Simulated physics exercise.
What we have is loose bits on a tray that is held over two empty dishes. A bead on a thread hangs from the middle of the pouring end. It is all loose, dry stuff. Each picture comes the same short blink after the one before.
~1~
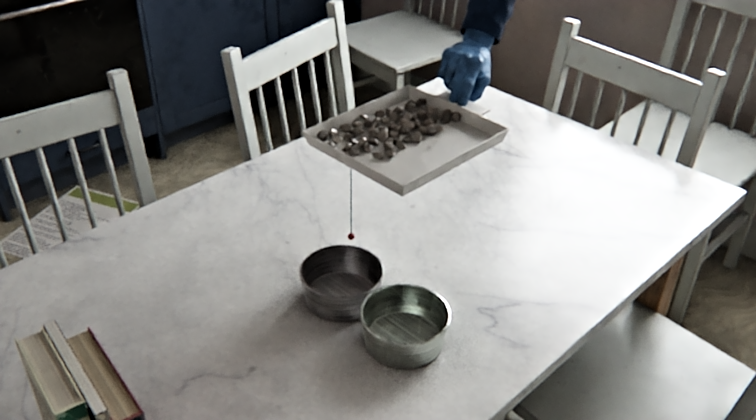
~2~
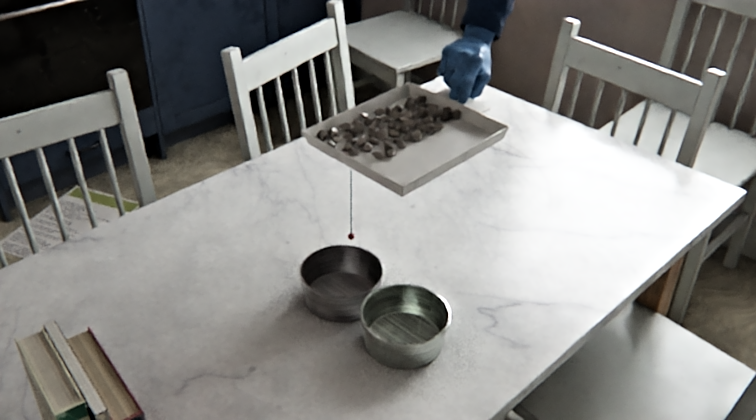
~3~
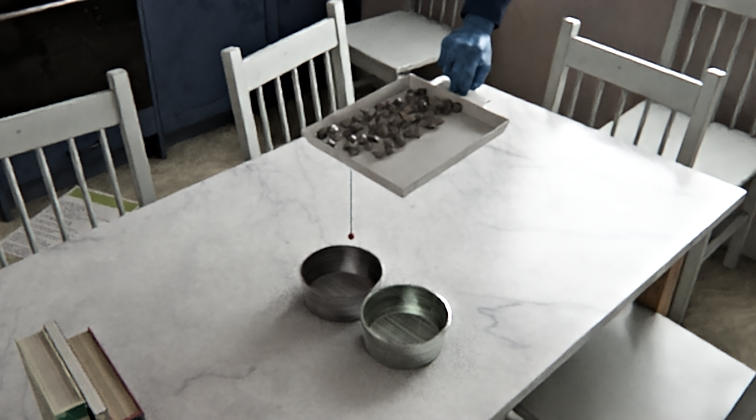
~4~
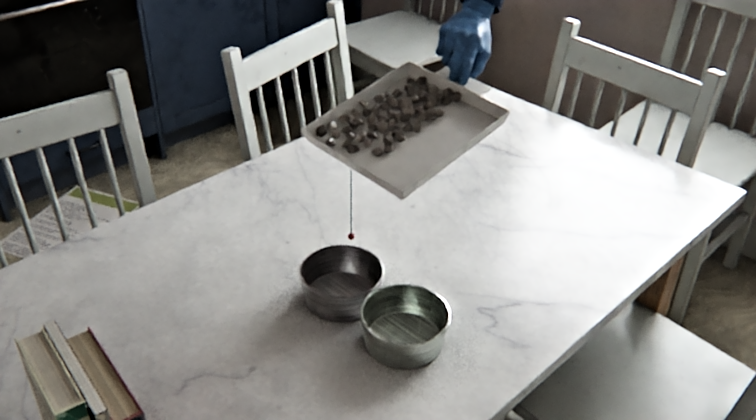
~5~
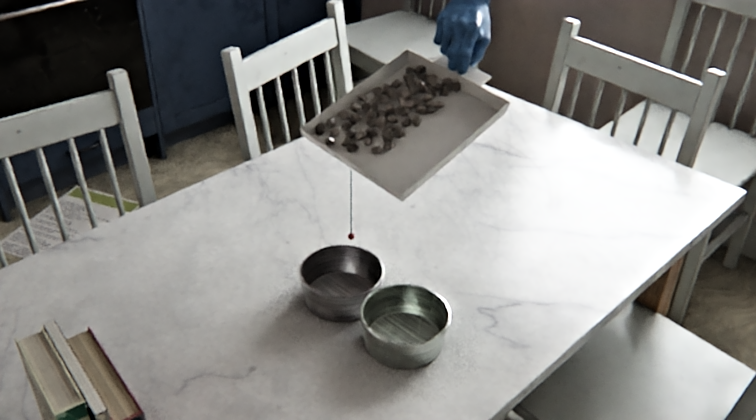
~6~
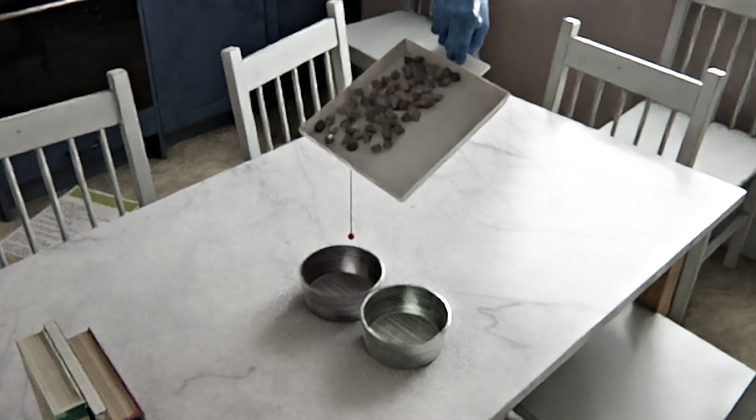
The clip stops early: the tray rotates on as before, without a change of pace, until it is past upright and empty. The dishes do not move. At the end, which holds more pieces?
The left dish gets more.
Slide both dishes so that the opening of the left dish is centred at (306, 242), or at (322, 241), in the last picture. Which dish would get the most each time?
One: Right. Two: Right.
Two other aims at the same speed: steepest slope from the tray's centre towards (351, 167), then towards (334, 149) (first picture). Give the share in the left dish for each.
First some 40, then 0 per cent.
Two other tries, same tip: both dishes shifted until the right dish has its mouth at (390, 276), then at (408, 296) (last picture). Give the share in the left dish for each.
Roughly 0 per cent, and 30 per cent.
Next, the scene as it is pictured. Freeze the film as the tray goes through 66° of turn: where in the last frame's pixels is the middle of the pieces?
Roughly at (365, 163).
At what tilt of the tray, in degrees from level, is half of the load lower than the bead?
Roughly 95°.
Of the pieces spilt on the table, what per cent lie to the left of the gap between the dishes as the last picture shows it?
About 20 per cent.
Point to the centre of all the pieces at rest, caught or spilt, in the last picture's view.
Around (358, 297).
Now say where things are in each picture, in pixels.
In the first picture, corners of the pouring end at (308, 131) and (403, 182), level; middle of the load at (392, 126), bits of gravel; left dish at (311, 300); right dish at (374, 345); bead on its thread at (351, 237).
In the second picture, corners of the pouring end at (308, 131) and (403, 183), level; middle of the load at (392, 125).
In the third picture, corners of the pouring end at (307, 130) and (402, 185), tipped barely, lowest at the right corner; middle of the load at (392, 120).
In the fourth picture, corners of the pouring end at (306, 129) and (402, 188), tipped a little, lowest at the right corner; middle of the load at (391, 114).
In the fifth picture, corners of the pouring end at (305, 128) and (401, 191), tipped clearly, lowest at the right corner; middle of the load at (390, 108).
In the sixth picture, corners of the pouring end at (304, 128) and (401, 193), tipped clearly, lowest at the right corner; middle of the load at (389, 102); left dish at (311, 300); right dish at (374, 345).
Soon after the last picture, tray tipped steeply; nearly all on the tray; a stray few in the air.
A little later, tray tipped past a quarter turn; about a quarter on the tray; about a quarter in the right dish; about a quarter in the left dish; a small part outside both; a small part in the air.
Later still, tray tipped past a quarter turn; about a quarter in the right dish; about half in the left dish; about a quarter outside both.
At rest, tray tipped past a quarter turn; about a quarter in the right dish; about half in the left dish; about a quarter outside both.
